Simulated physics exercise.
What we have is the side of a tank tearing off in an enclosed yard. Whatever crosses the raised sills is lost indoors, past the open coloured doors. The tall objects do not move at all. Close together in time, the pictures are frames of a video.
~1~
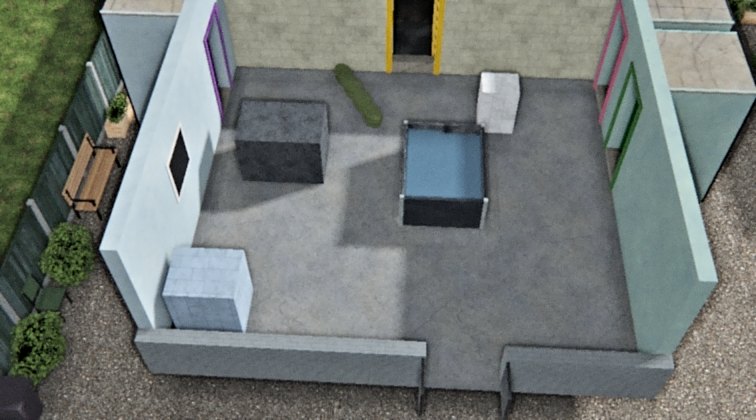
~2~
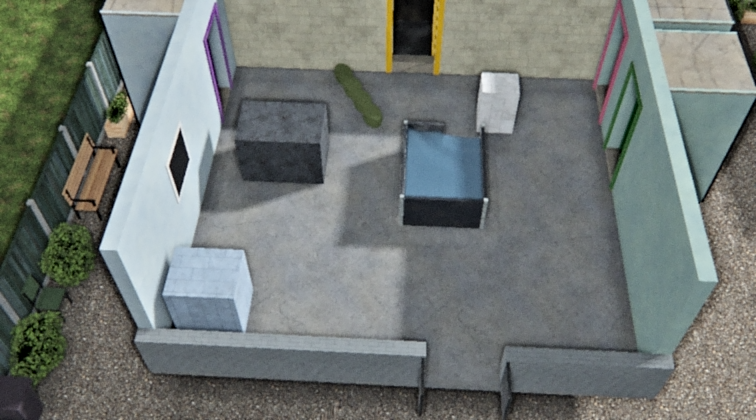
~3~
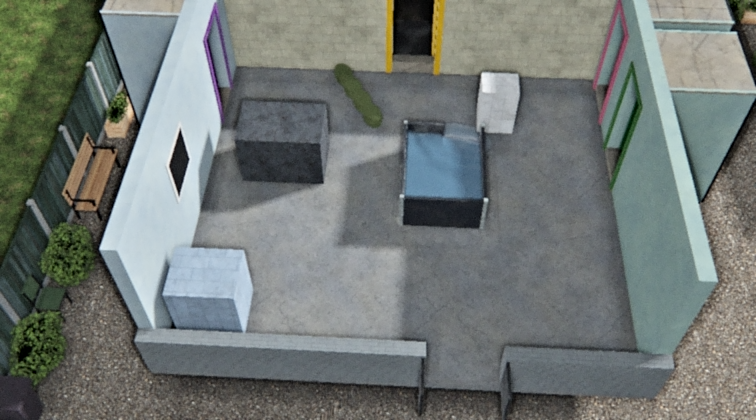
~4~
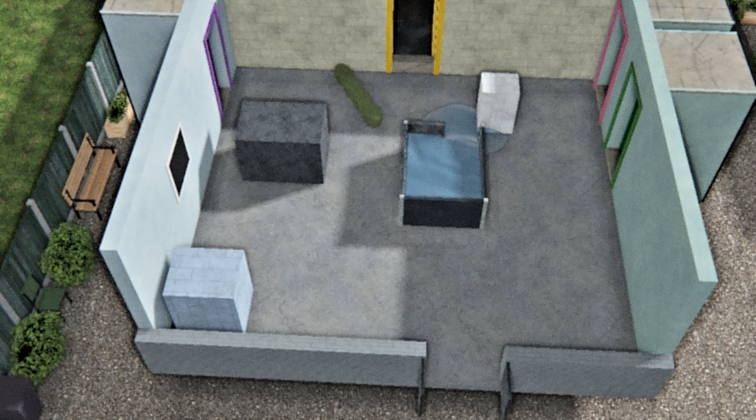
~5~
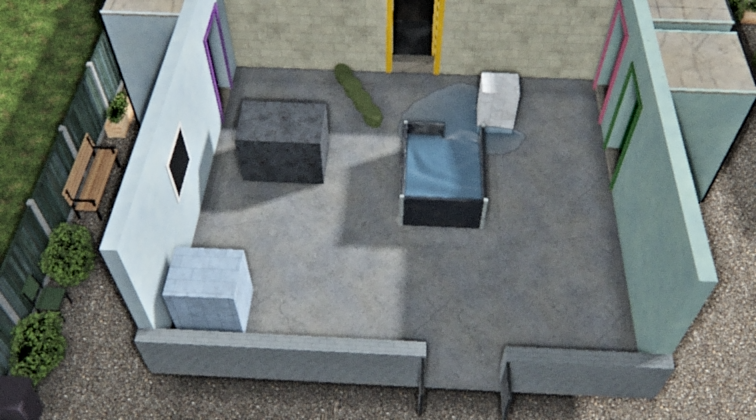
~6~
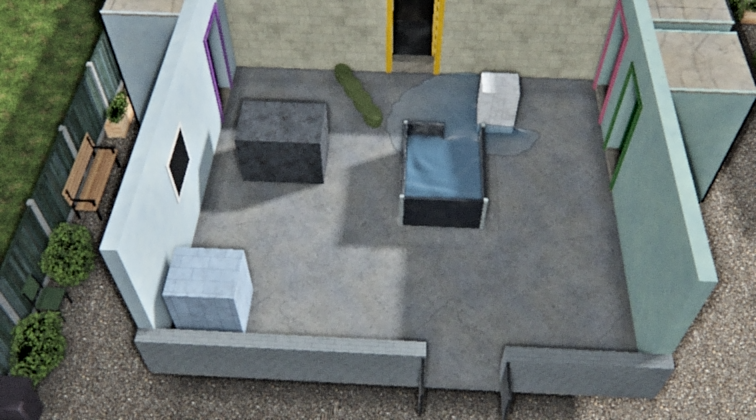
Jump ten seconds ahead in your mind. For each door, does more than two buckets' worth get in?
The pink door gets two buckets or less inside, the green door gets two buckets or less inside, the purple door gets two buckets or less inside, the yellow door gets two buckets or less inside.
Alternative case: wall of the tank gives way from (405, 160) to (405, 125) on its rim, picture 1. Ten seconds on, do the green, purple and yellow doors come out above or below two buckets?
Note - green door comes in lower; purple door breaks the threshold; yellow door comes in lower.
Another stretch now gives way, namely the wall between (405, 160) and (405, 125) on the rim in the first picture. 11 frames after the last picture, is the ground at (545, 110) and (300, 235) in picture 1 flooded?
Going through them in order, the first ends up left dry and the second waterlogged.
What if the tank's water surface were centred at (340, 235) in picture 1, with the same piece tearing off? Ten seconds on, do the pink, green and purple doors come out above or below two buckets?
Pink door stays within it; green door stays within it; purple door exceeds it.
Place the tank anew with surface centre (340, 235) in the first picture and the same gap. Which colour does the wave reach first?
It's the door marked yellow.
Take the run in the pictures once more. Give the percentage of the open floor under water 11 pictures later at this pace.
Close to 20 %.
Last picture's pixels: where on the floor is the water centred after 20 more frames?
Around pixel (458, 143) of the last picture.
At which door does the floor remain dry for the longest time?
I'd go with the purple-painted one.
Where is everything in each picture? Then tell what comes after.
The first frame shows still water in the open tank at (444, 163).
In the second frame, the front is at a hidden place, out from the gap on the open tank's far side.
In the third frame, the front is at (454, 125), out from the gap on the open tank's far side.
In the fourth frame, water pours out on the open tank's far side and has run to (463, 106).
In the fifth frame, the front is at (468, 86), out from the gap on the open tank's far side.
In the sixth frame, water pours out on the open tank's far side and has run to a hidden place.
A moment on, water covers 15 % of the floor; the pink door not reached, the green door not reached, the purple door not reached, the yellow door wet at the sill, nothing in.
Next, water covers 20 % of the floor; the pink door wet at the sill, nothing in, the green door under two buckets in, the purple door not reached, the yellow door wet at the sill, nothing in.
Then, water covers 25 % of the floor; the pink door wet at the sill, nothing in, the green door under two buckets in, the purple door wet at the sill, nothing in, the yellow door wet at the sill, nothing in.
Later, water covers 45 % of the floor; the pink door wet at the sill, nothing in, the green door under two buckets in, the purple door wet at the sill, nothing in, the yellow door wet at the sill, nothing in.
In the end, water covers 65 % of the floor; the pink door wet at the sill, nothing in, the green door under two buckets in, the purple door wet at the sill, nothing in, the yellow door wet at the sill, nothing in.
